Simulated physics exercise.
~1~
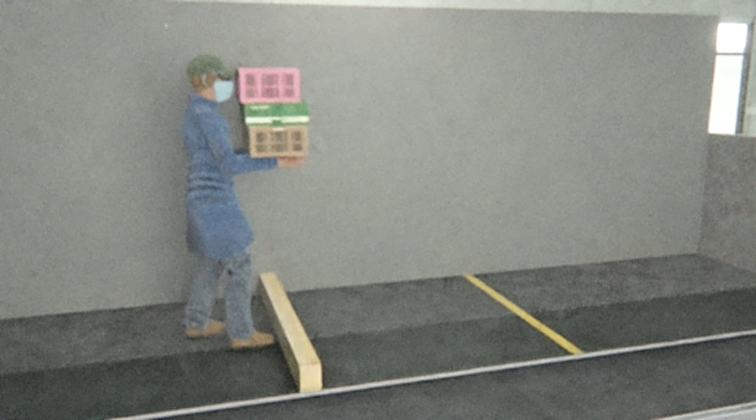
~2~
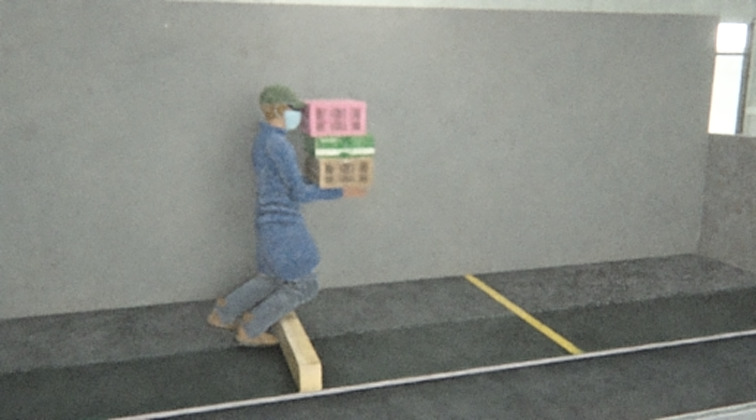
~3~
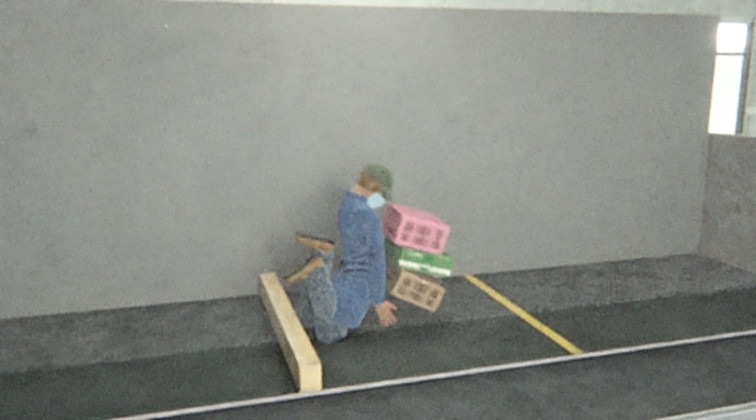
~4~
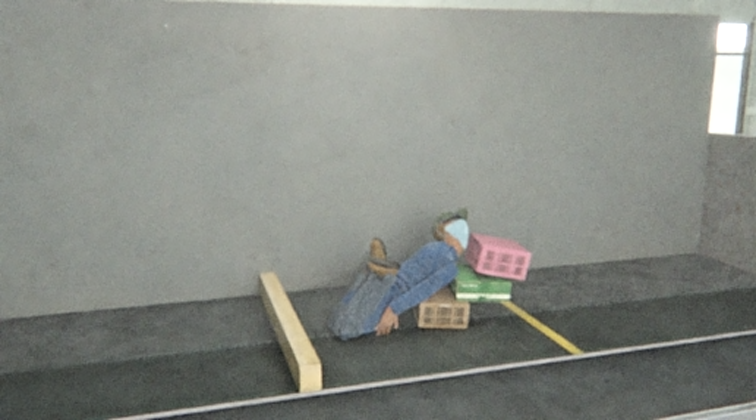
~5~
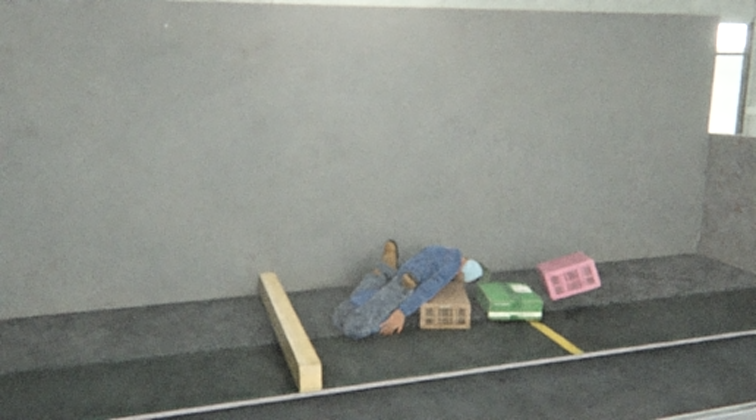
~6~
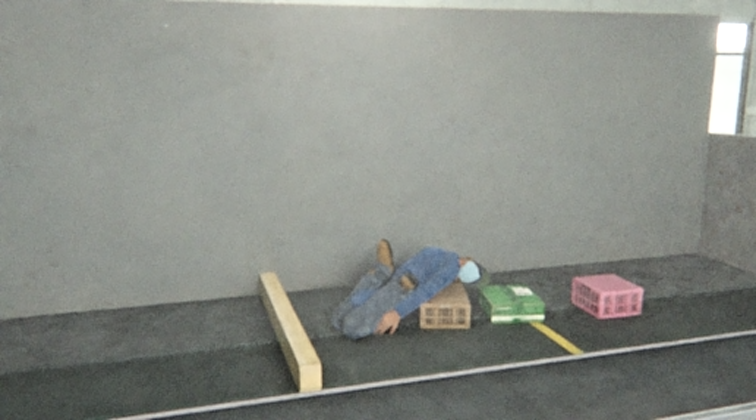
We see a masked person in a cap and blue coat carrying stacked crates and a green parcel pitch forward over a wooden beam and fall; the brown crate and parcel land short of a yellow line, the pink crate tumbles beyond it, and the person lies against the brown crate.
